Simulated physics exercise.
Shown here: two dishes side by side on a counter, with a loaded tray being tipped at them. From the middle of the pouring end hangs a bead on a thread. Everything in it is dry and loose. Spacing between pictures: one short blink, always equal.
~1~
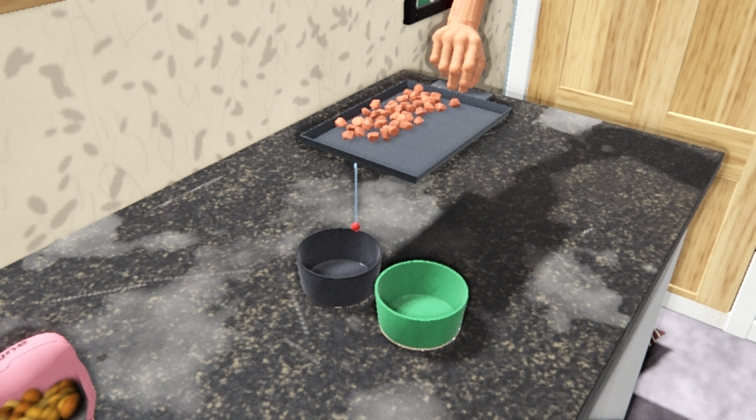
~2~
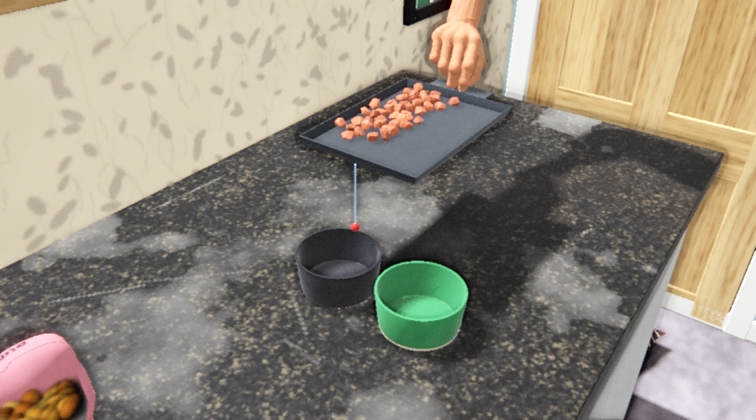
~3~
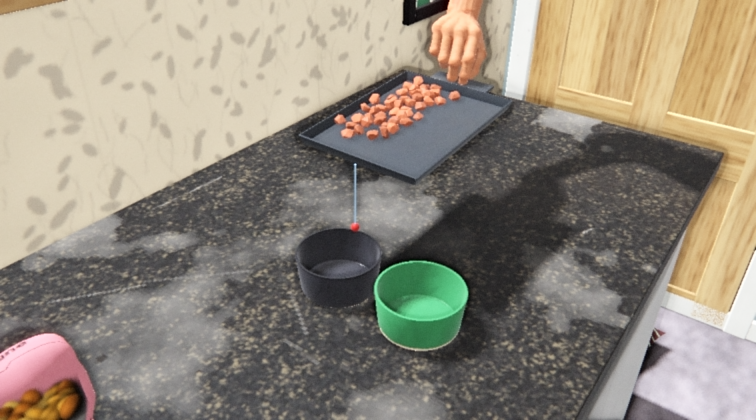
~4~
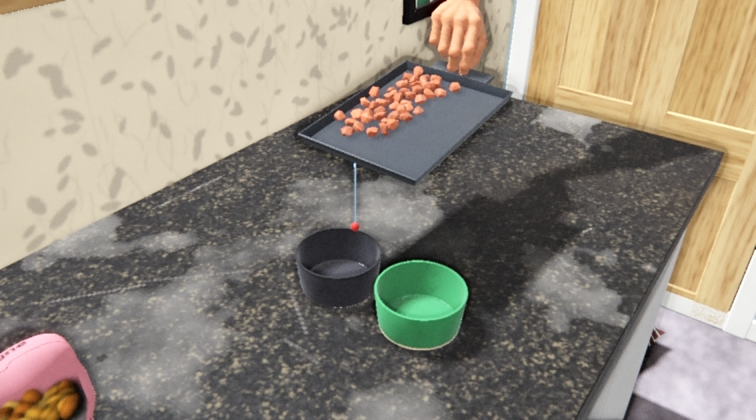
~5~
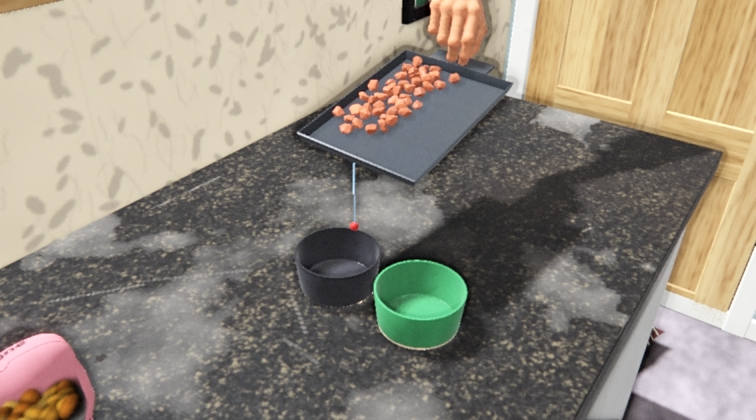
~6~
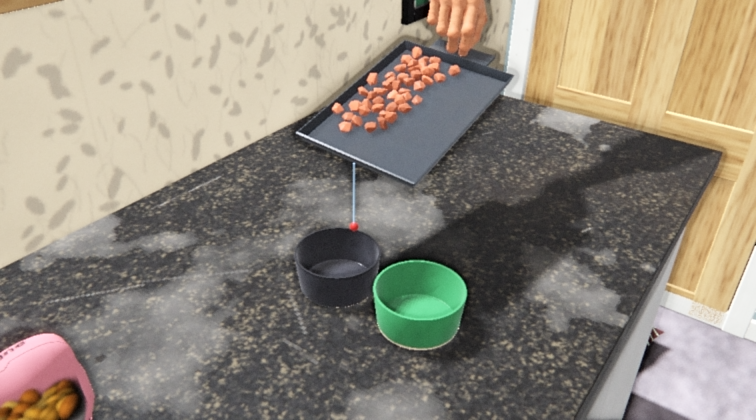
A hand raises the far end of a dark tray holding reddish chunks above two dishes.
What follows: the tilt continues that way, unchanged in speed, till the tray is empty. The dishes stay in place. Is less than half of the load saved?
No, more than half is saved.
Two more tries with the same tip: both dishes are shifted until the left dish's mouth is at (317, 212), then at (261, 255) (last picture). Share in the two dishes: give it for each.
You'd get 20 in a hundred first and 20 in a hundred after that.
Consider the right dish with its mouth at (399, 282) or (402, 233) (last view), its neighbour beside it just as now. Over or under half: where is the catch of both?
Try 1: The greater share; try 2: A lesser share.
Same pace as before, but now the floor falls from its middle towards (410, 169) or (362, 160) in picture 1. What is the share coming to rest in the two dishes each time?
That comes to 60 per cent the first time and 70 per cent the second.
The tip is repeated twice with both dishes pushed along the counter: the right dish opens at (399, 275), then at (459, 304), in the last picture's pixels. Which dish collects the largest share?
Result, try one: The dish further right; try two: The dish further left.
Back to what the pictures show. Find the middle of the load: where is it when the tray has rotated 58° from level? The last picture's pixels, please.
Around (377, 166).
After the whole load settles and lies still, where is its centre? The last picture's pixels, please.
I'd place the middle at about (359, 292).
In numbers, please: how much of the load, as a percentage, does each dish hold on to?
Left 50 %, right 30 %.
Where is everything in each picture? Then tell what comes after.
In the first picture, corners of the pouring end near (305, 135) and (416, 174), level; middle of the load near (399, 110), bits of crushed brick; left dish near (312, 286); right dish near (395, 328); bead on its thread near (356, 227).
In the second picture, corners of the pouring end near (305, 135) and (415, 175), level; middle of the load near (398, 109).
In the third picture, corners of the pouring end near (304, 134) and (415, 175), tipped barely, lowest at the right corner; middle of the load near (398, 105).
In the fourth picture, corners of the pouring end near (304, 133) and (415, 177), tipped a little, lowest at the right corner; middle of the load near (398, 98).
In the fifth picture, corners of the pouring end near (302, 132) and (414, 178), tipped a little, lowest at the right corner; middle of the load near (397, 91).
In the sixth picture, corners of the pouring end near (302, 132) and (413, 180), tipped clearly, lowest at the right corner; middle of the load near (397, 86); left dish near (311, 286); right dish near (394, 328).
Shortly afterwards, tray tipped steeply; the bulk on the tray; only a few in the left dish; near a quarter in the air.
Next, tray tipped right over; near a quarter in the right dish; near half in the left dish; a little outside both; a little in the air.
Some moments later, tray tipped past a quarter turn; near a third in the right dish; near half in the left dish; near a quarter outside both.
In the end, tray tipped past a quarter turn; near a third in the right dish; near half in the left dish; near a quarter outside both.
